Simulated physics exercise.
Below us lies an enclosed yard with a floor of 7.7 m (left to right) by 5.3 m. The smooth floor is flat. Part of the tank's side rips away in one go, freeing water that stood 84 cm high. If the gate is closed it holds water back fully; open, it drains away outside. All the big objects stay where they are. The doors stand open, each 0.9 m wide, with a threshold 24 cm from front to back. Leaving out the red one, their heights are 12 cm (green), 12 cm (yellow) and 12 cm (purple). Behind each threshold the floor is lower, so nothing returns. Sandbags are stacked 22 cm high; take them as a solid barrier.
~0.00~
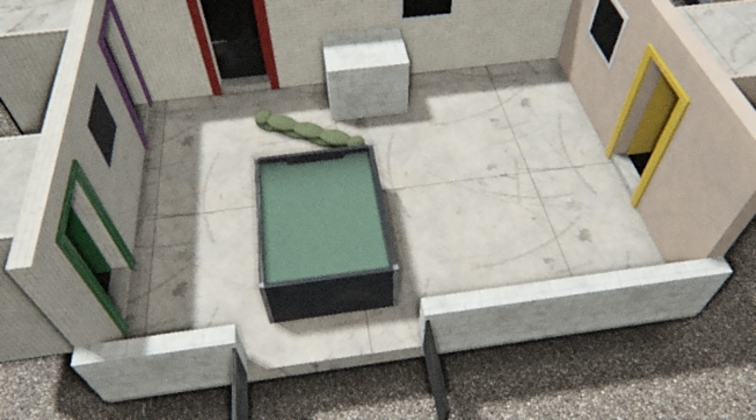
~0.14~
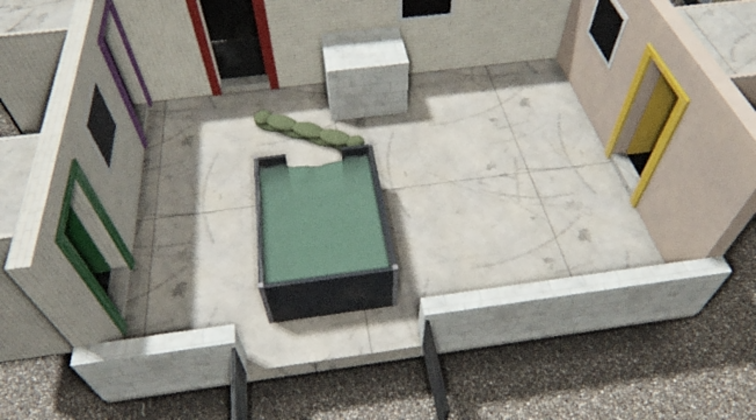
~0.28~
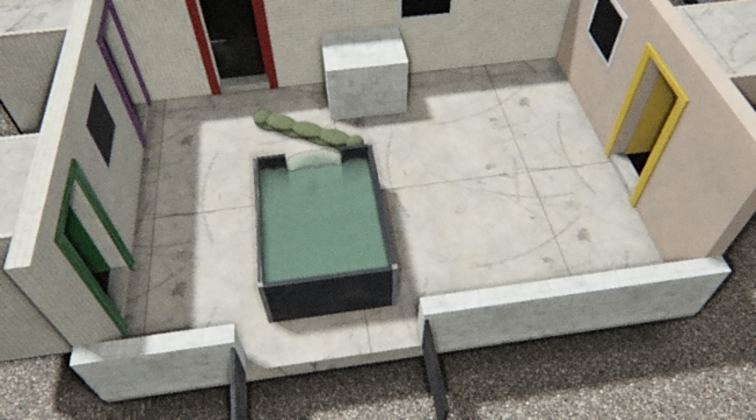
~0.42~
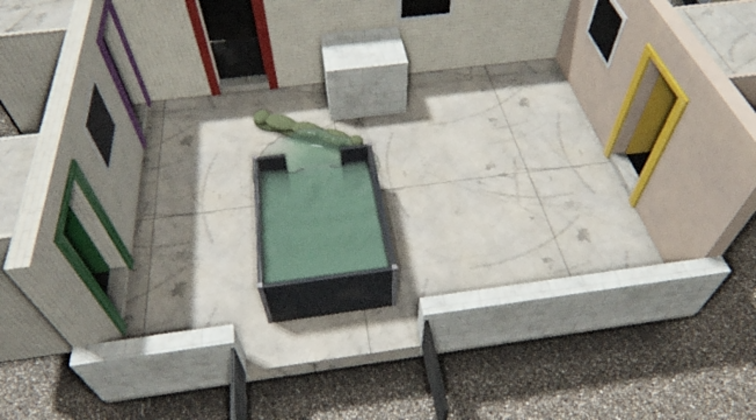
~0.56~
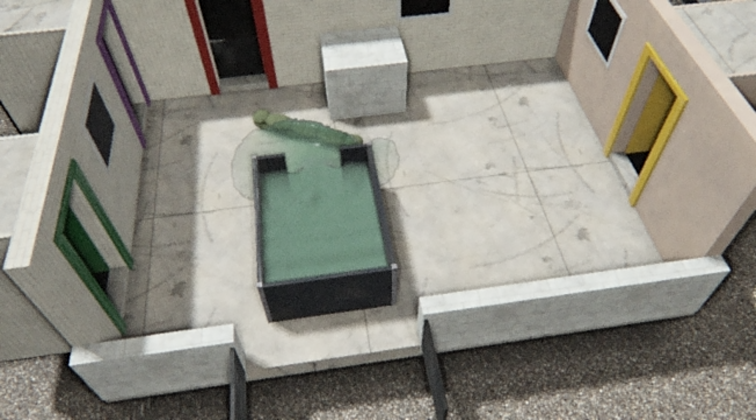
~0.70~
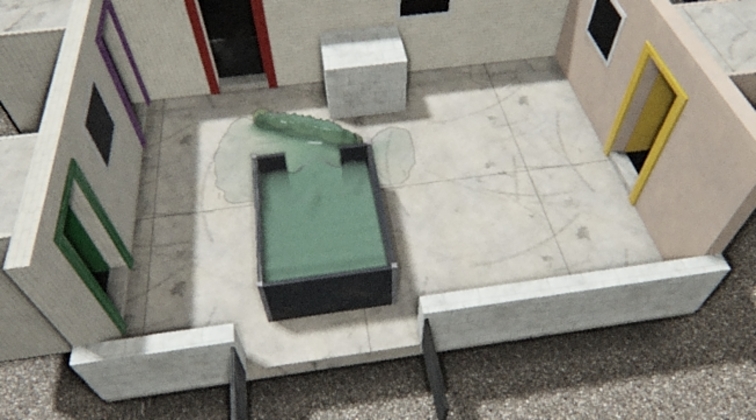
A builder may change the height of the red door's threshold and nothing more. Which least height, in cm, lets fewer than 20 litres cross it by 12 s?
It would have to be roughly 12.5 cm high.
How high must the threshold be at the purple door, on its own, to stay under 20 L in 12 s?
Roughly 28 cm at purple.
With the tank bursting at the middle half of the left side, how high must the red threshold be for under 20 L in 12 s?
About 13.5 cm.
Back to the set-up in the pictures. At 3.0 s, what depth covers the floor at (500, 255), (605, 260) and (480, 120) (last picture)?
About 0, 0 and 4 cm.
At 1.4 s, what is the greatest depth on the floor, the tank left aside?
About 51 cm.
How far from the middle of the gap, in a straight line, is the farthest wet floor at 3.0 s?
Some 5.4 m out.
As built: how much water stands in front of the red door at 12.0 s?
Some 10.0 cm.
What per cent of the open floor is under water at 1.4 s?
Some 30 per cent of it.
After 1.4 s water covers 30 % of the floor, deepest (51 cm) near (337, 152); 10 cm at the red door, 0 litres in over its 14 cm threshold.
After 3.0 s water covers 55 % of the floor, deepest (32 cm) near (337, 152); 13 cm at the red door, 8 litres in over its 14 cm threshold.
After 12.0 s water covers 95 % of the floor, deepest (12 cm) near (149, 103); 10 cm at the red door, 12 litres in over its 14 cm threshold.
At the red door as built, the water arrived by 1.2 s and peaked near 18 cm at 2.0 s.
Run again over the same 12 s with other heights there, 53 litres in over 10 cm, 12 litres over 14 cm. The limit of 20 litres is kept from about 12.5 cm up.
